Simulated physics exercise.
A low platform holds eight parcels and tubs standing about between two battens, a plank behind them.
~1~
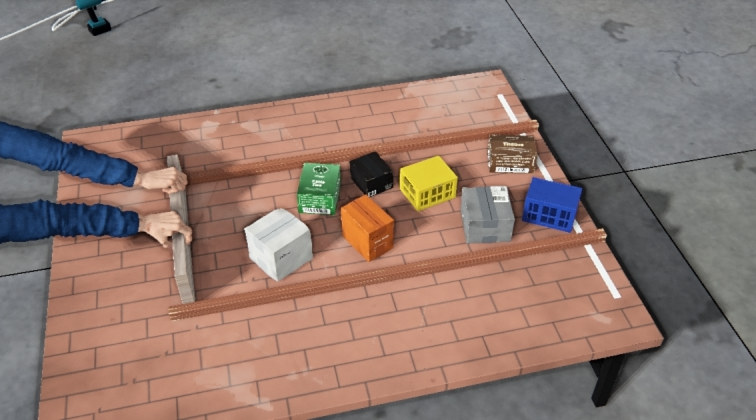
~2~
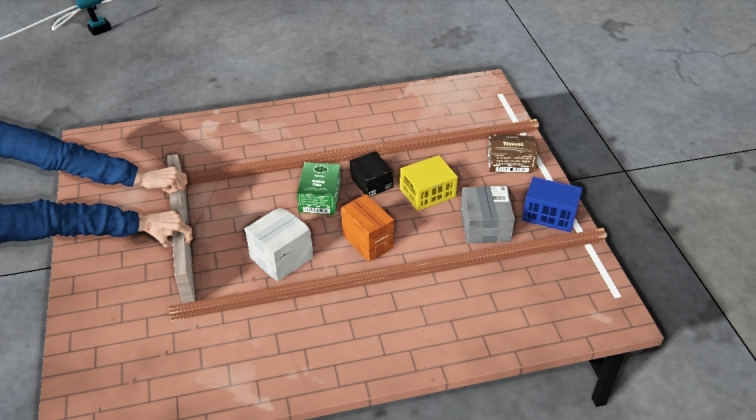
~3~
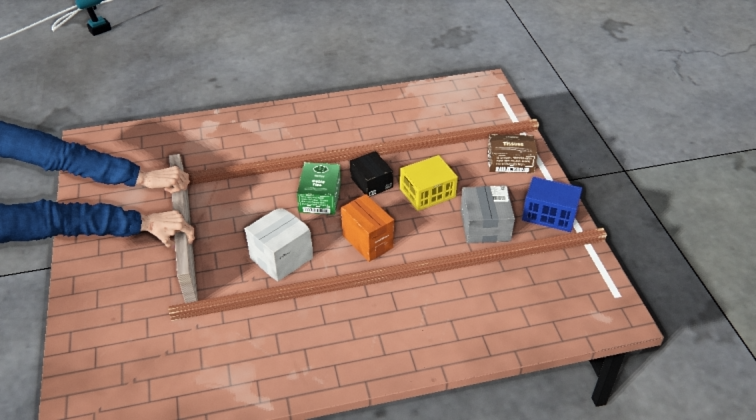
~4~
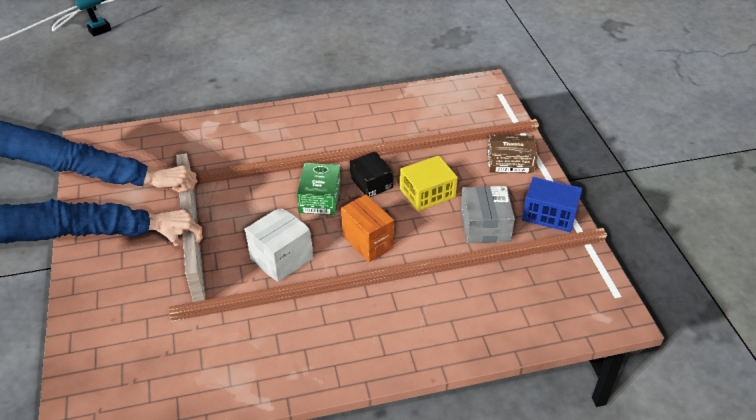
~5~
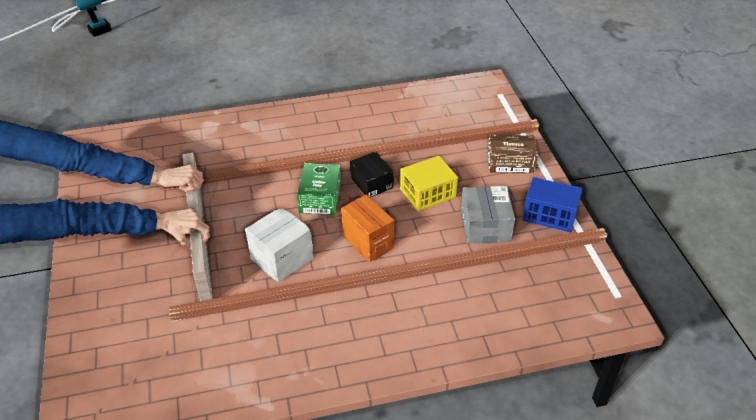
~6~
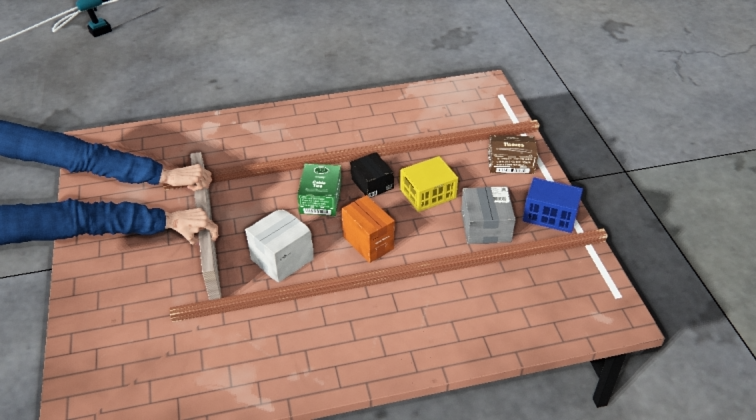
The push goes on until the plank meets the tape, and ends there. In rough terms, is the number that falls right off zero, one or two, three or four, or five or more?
The edge claims more than four.
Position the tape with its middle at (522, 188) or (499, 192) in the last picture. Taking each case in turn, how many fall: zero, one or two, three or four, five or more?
Taking the two places as listed: At least five, then three or four.
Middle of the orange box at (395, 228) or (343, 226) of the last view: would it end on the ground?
Observed in order: Try one, it does not remain; try two, it does not remain.
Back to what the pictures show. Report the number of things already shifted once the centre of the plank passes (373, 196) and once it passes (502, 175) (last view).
Up to then 5, and up to the other point 8.
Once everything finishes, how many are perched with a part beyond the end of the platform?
Answer: 1.
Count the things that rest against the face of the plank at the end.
It is in contact with 1.
Soon after, none off yet; blue crate at rest near (552, 205); brown box at rest near (512, 154); grey box at rest near (487, 215).
After that, none off yet; blue crate displaced about its own width near (596, 197); brown box displaced a little near (516, 152); grey box displaced about its own width near (548, 206).
In the end, the number that fall off is five or more; gone, white parcel, orange box, black box, yellow crate, grey box, brown box and blue crate.
